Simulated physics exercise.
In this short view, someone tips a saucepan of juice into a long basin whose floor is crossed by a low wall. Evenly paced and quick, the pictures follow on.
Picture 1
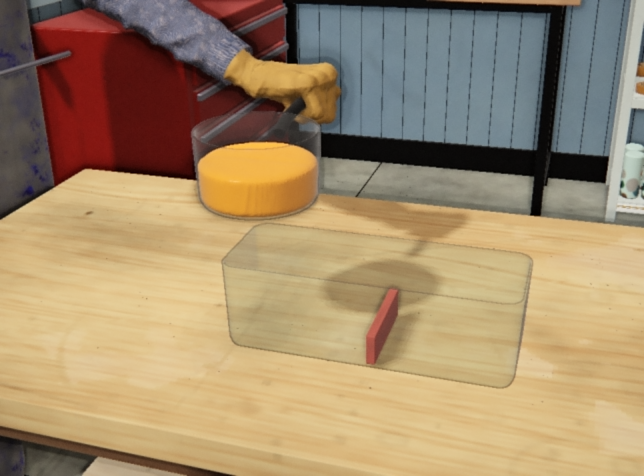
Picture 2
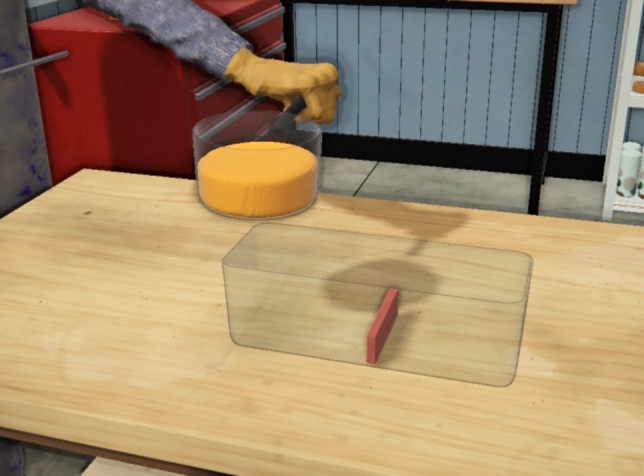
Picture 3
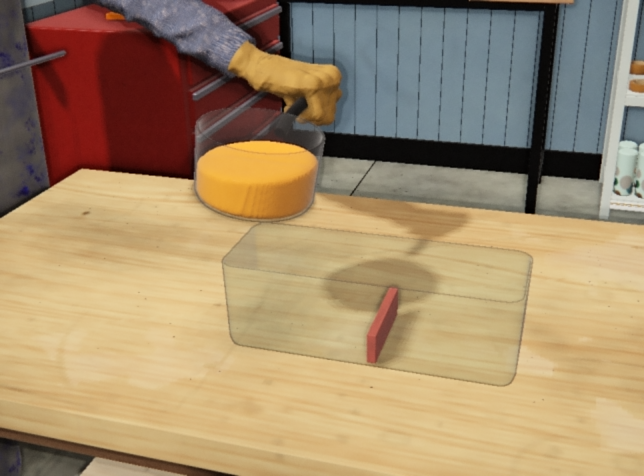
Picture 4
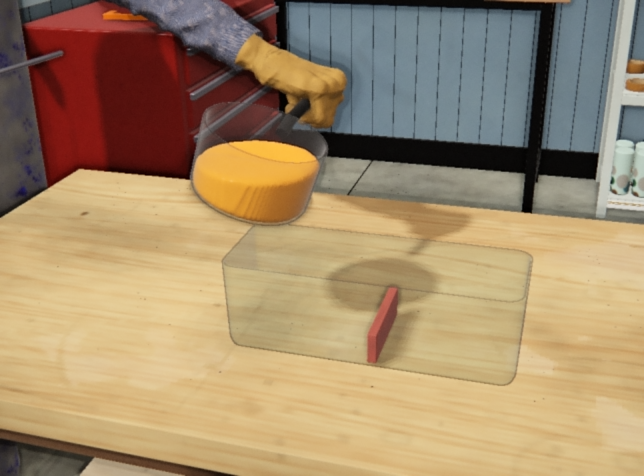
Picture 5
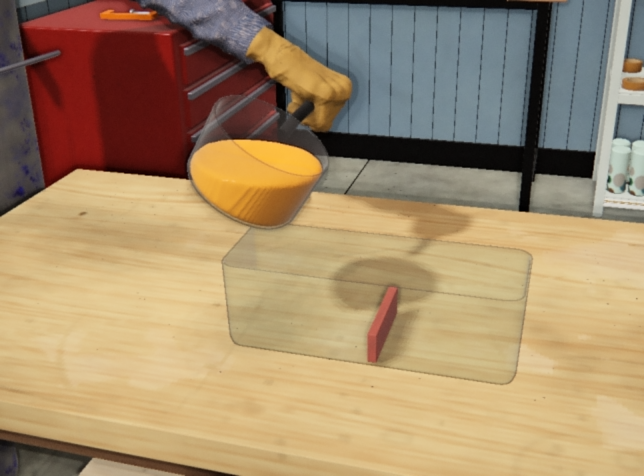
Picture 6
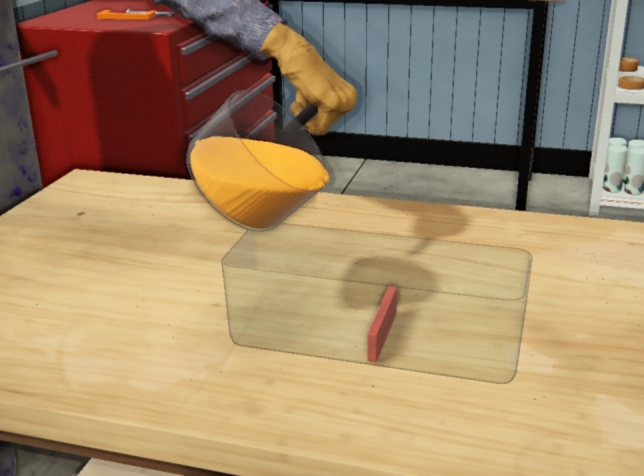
In the video, a gloved hand holds a clear pan of orange juice above a long transparent basin with a low red wall across its floor, then tips the pan steadily to the right as the juice nears its lip.
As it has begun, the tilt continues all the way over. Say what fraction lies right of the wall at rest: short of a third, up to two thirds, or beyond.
The part right of the wall will probably remain beneath one third.
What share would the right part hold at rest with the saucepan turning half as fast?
Roughly 5 percent.
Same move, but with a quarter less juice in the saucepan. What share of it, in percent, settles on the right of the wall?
Some 5 per cent.
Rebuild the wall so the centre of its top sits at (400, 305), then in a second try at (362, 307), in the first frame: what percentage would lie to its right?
About 10 per cent, then about 20 per cent.
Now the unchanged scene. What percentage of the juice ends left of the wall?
Roughly 85 %.
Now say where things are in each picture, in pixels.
Tilt 0°; pouring edge (316, 136); surface from (205, 154) to (316, 165); the long basin's rim runs from (239, 244) to (529, 281); the wall's top is at (383, 313), in the first frame.
Tilt 2°; pouring edge (318, 138); surface from (206, 154) to (316, 165), in the second frame.
Tilt 9°; pouring edge (321, 145); surface from (206, 153) to (317, 166), in the third frame.
Tilt 18°; pouring edge (324, 157); surface from (203, 152) to (318, 167), in the fourth frame.
Tilt 31°; pouring edge (325, 172); surface from (198, 148) to (322, 171), in the fifth frame.
Tilt 45°; pouring edge (322, 187); surface from (198, 140) to (320, 175); 1 per cent is over the edge, in the sixth frame.
A moment on, the saucepan is tipped on its side and 39 per cent is still to pour, 30 is left of the wall and 0 right of it.
Next, the saucepan is tipped on its side and 17 per cent is still to pour, 69 is left of the wall and 2 right of it.
Then the saucepan is tipped on its side and 8 per cent is still to pour, 75 is left of the wall and 8 right of it.
Later the saucepan is tipped on its side and 4 per cent is still to pour, 82 is left of the wall and 9 right of it.
Finally, 86 per cent lies left of the wall, 10 right of it and 4 outside.
